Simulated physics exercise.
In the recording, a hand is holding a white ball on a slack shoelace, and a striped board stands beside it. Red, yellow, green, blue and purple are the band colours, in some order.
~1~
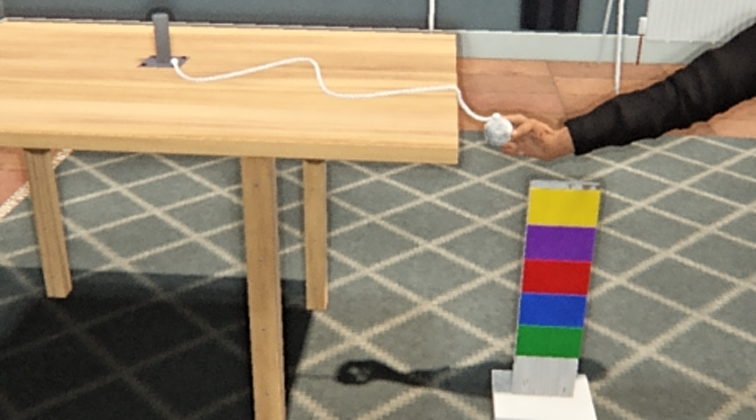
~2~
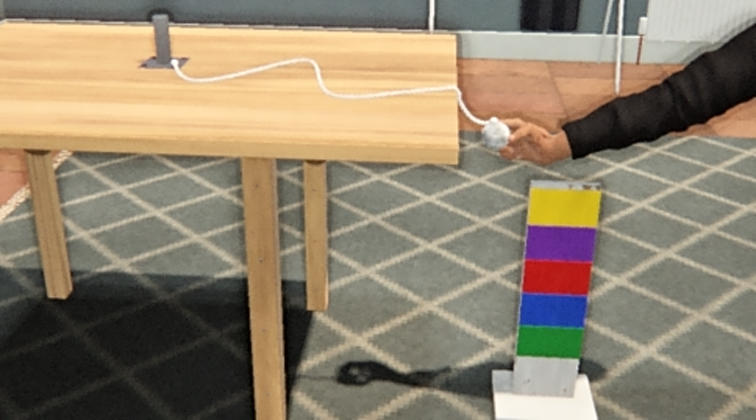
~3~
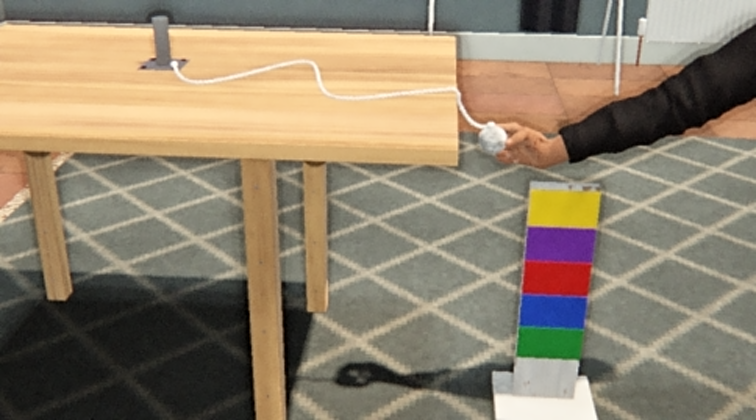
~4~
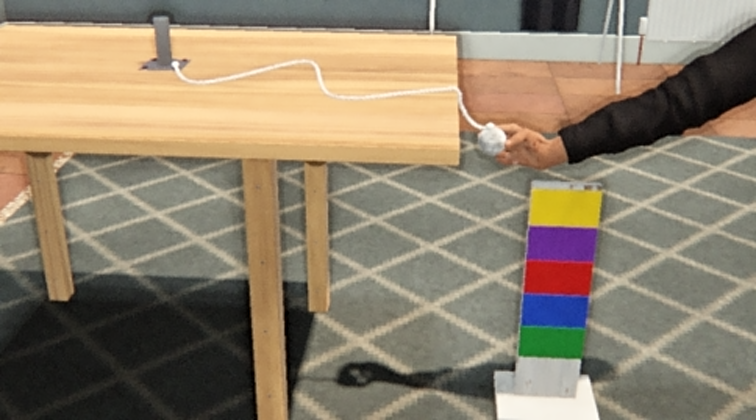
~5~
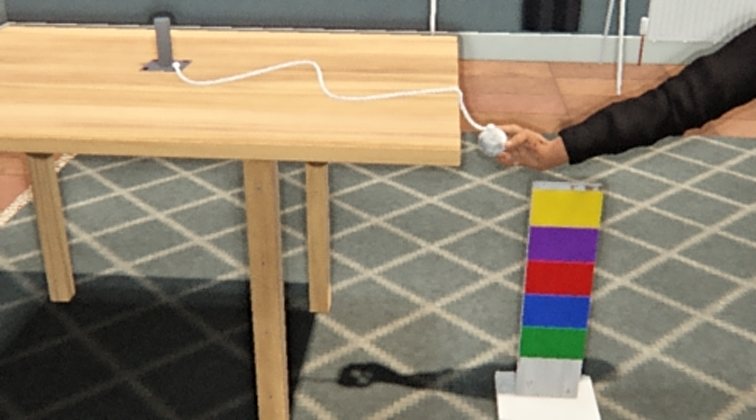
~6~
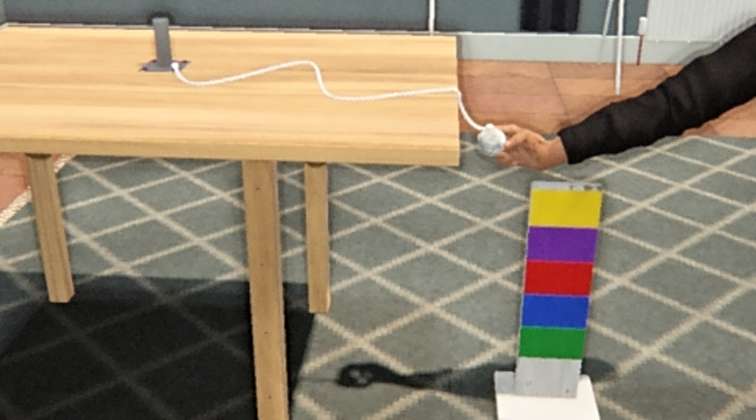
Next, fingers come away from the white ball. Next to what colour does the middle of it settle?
Next to blue.
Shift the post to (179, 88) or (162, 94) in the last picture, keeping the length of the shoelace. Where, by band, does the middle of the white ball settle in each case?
First try: Green; second try: Green.
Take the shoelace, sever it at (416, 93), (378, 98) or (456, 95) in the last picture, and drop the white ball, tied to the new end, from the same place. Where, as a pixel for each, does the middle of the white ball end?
The three tries give approximately (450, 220), (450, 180) and (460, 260).
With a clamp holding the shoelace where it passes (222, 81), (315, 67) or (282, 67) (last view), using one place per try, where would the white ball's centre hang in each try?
It comes to rest around (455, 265), (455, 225) and (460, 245) respectively.
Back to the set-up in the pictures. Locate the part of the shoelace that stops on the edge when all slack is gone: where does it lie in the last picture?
Look close to (321, 86) - that's the one.
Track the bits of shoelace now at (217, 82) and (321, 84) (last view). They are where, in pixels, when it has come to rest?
Around (264, 72); the other one around (455, 87).
Early on, ball near (429, 295); level with blue.
Midway, ball near (466, 308); level with blue.
Finally, ball near (445, 302); level with blue. At blue.
